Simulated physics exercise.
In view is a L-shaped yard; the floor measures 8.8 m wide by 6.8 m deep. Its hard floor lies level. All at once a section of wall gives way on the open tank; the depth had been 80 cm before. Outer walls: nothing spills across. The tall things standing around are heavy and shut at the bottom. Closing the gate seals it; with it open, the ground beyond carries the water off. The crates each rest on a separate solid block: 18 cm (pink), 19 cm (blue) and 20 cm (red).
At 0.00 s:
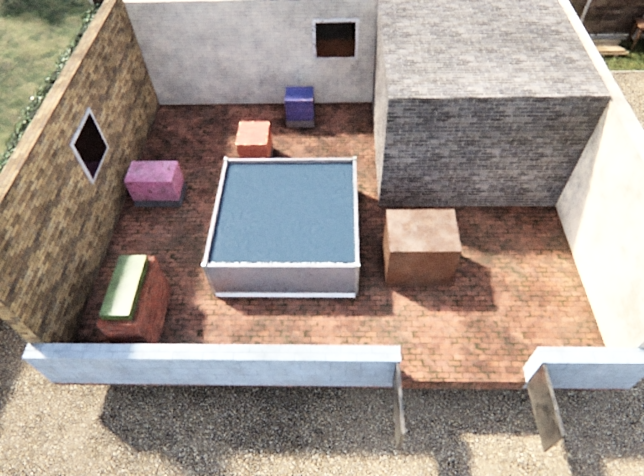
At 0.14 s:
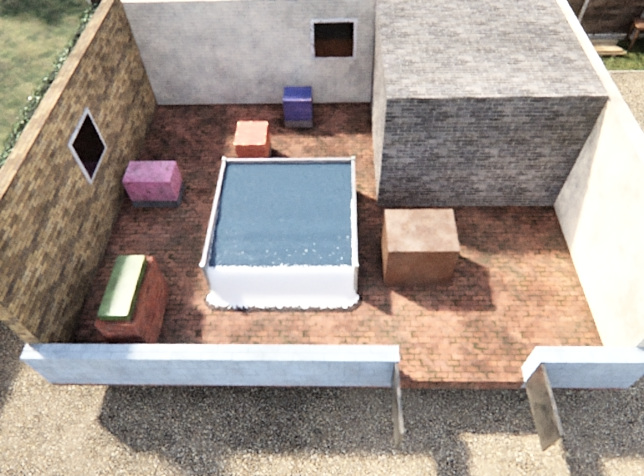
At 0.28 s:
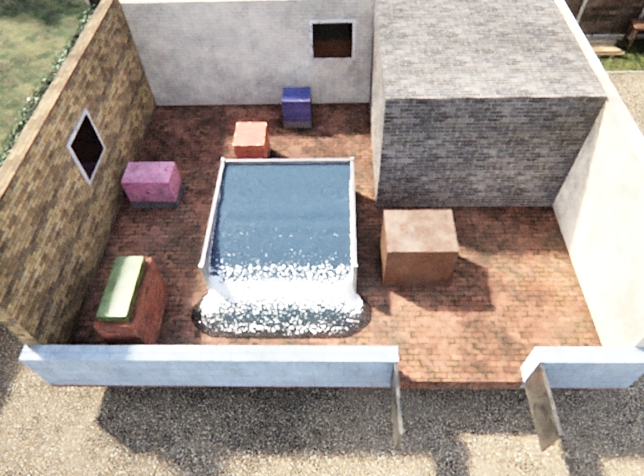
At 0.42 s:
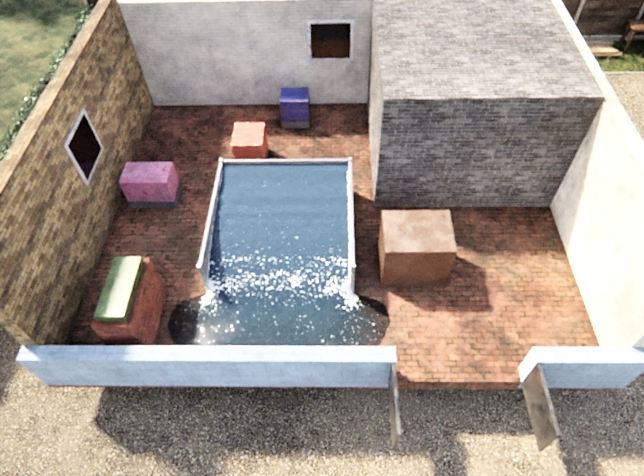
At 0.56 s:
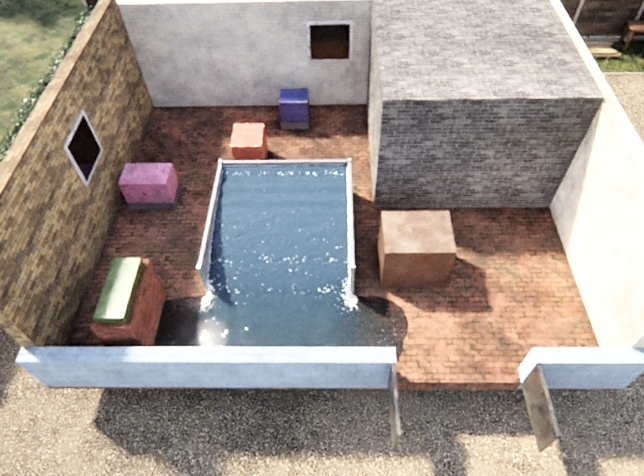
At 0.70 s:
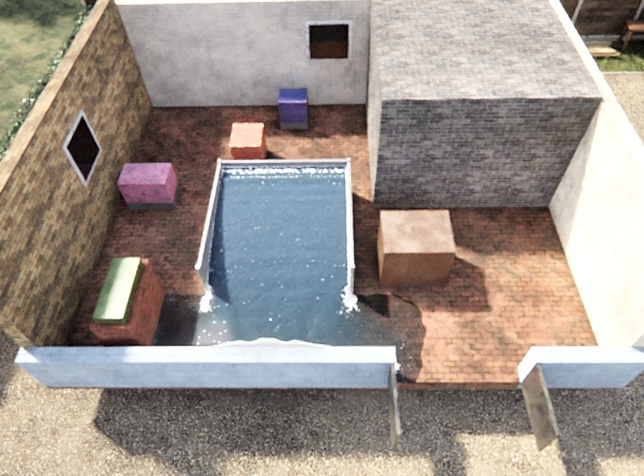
At the start, a square open tank of still blue water stands in a walled brick yard among colored crates. Its front side gives way and water pours out in white froth, then spreads over the bricks toward the low front wall, while the level at the tank's back drops slightly.
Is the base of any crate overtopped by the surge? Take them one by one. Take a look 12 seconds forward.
The pink crate is overtopped; the blue crate is not overtopped; the red crate is not overtopped.
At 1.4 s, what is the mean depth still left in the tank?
I'd put the average depth near 44 cm.
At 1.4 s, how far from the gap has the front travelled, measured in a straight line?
Distance: Approx. 4.0 m.
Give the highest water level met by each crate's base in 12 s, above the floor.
Pink 28 cm, blue 13 cm, red 13 cm at the peak.
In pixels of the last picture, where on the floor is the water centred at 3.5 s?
Centre: Roughly (296, 278) px.
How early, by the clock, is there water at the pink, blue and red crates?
Arrival times - pink 2.2 s / blue 4.0 s / red 2.6 s.
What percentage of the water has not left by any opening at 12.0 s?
About 82 percent of the water remains.
After 1.4 s water covers 20 % of the floor and is deepest (62 cm) near (271, 367); pink plinth not reached, blue plinth not reached, red plinth not reached.
After 2.2 s water covers 40 % of the floor and is deepest (60 cm) near (162, 356); pink plinth not reached, blue plinth not reached, red plinth not reached.
After 3.5 s water covers 65 % of the floor and is deepest (34 cm) near (546, 212); pink plinth reached, blue plinth not reached, red plinth reached.
After 7.0 s water covers 95 % of the floor and is deepest (21 cm) near (237, 367); pink plinth reached, blue plinth reached, red plinth reached.
After 12.0 s water covers 100 % of the floor and is deepest (14 cm) near (174, 109); highest at the pink plinth 28 cm, highest at the blue plinth 13 cm, highest at the red plinth 13 cm.
